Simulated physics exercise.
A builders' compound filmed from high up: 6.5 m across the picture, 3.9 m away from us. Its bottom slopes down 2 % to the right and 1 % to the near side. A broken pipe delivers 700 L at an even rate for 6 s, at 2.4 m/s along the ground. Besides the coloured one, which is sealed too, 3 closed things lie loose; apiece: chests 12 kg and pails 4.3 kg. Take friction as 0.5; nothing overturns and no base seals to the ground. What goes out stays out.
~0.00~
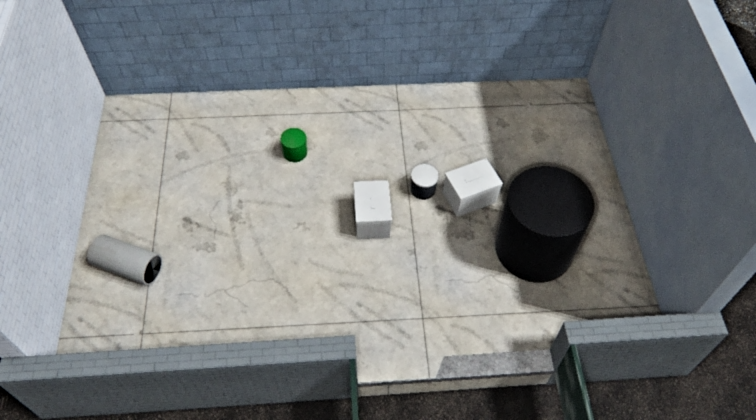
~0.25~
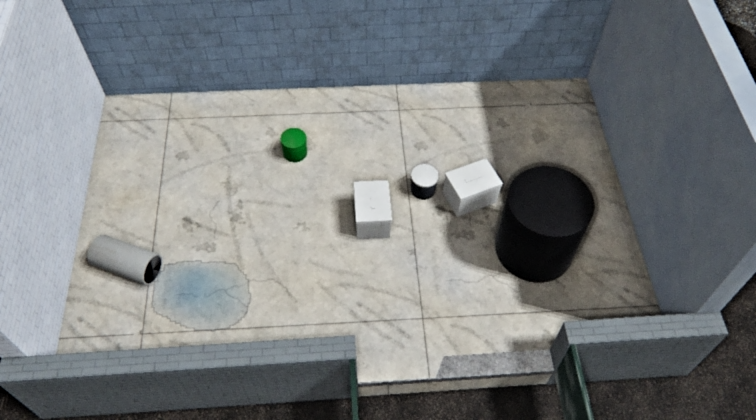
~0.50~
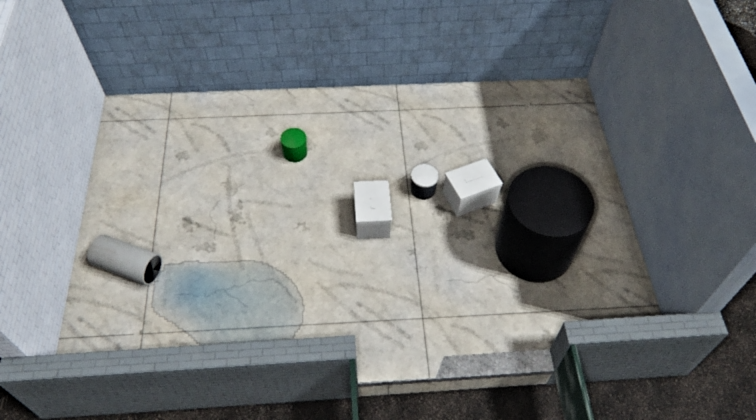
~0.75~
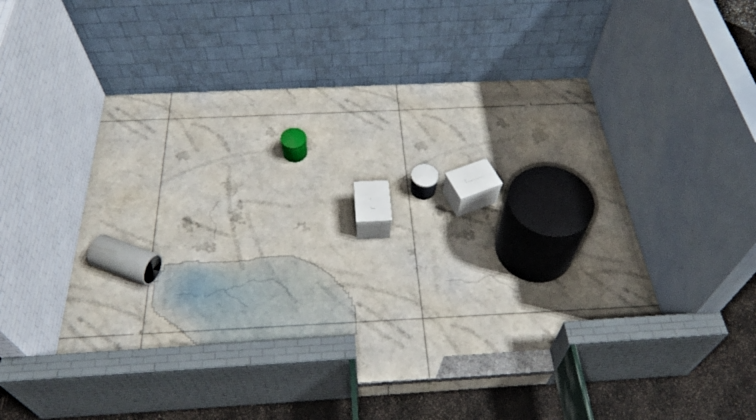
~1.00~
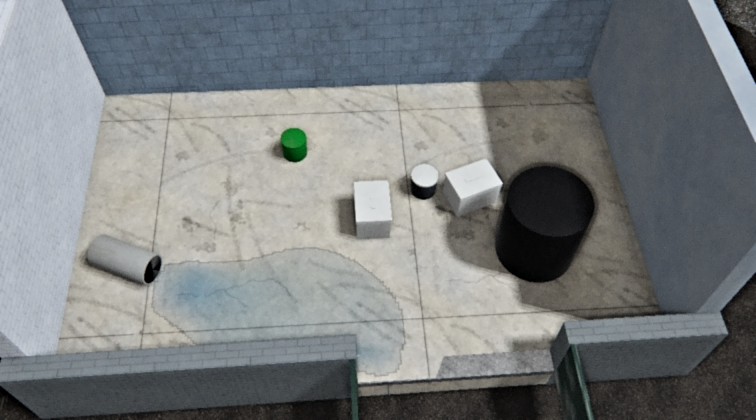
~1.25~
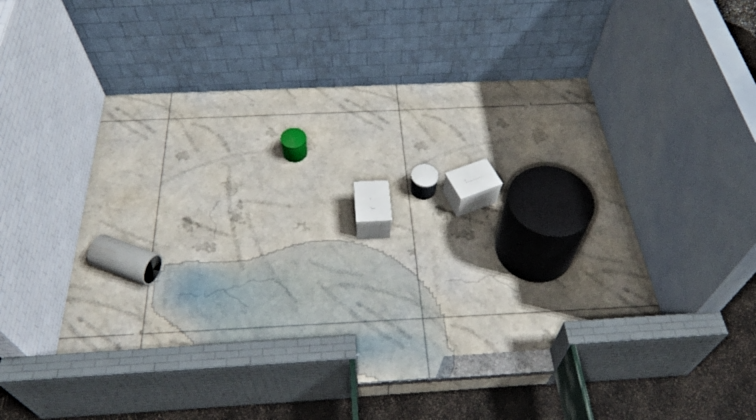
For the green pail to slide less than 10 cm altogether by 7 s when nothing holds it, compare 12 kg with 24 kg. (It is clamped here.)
Verdict: The lower weight is enough.
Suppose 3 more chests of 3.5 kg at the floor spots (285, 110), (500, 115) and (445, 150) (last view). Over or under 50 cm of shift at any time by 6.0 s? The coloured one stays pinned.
In that order: Less, less, under.
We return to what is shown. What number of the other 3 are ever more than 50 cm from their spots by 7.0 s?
I count 0.
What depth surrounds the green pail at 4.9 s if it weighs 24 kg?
Roughly 0 cm.
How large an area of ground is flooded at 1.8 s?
About 5.5 m2.
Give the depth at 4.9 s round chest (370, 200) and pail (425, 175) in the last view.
Roughly 1 and 1 cm.
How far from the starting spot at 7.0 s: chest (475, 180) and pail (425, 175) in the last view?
In that order: 0 cm, 0 cm.
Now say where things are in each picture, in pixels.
In the first frame, the green pail at (293, 138) rests on the ground; 0.0 m2 under water; 0 of 4 have shifted.
In the second frame, the green pail at (293, 138) rests on the ground; 0.7 m2 under water; 0 of 4 have shifted.
In the third frame, the green pail at (293, 138) rests on the ground; 1.4 m2 under water; 0 of 4 have shifted.
In the fourth frame, the green pail at (293, 138) rests on the ground; 2.2 m2 under water; 0 of 4 have shifted.
In the fifth frame, the green pail at (293, 138), on the bottom; water covers 3.0 m2; 0 of 4 have shifted.
In the sixth frame, the green pail at (293, 138), on the bottom; 3.8 m2 under water; 0 of 4 have shifted.
After 1.8 s the green pail would be 0 cm from its start with 12 kg and 0 cm from its start with 24 kg; 0 cm of water round it then.
After 3.1 s the green pail would be 0 cm from its start with 12 kg and 0 cm from its start with 24 kg; 0 cm of water round it then.
After 4.9 s the green pail would be 0 cm from its start with 12 kg and 0 cm from its start with 24 kg; 0 cm of water round it then.
After 7.0 s the green pail would be 0 cm from its start with 12 kg and 0 cm from its start with 24 kg; 0 cm of water round it then.
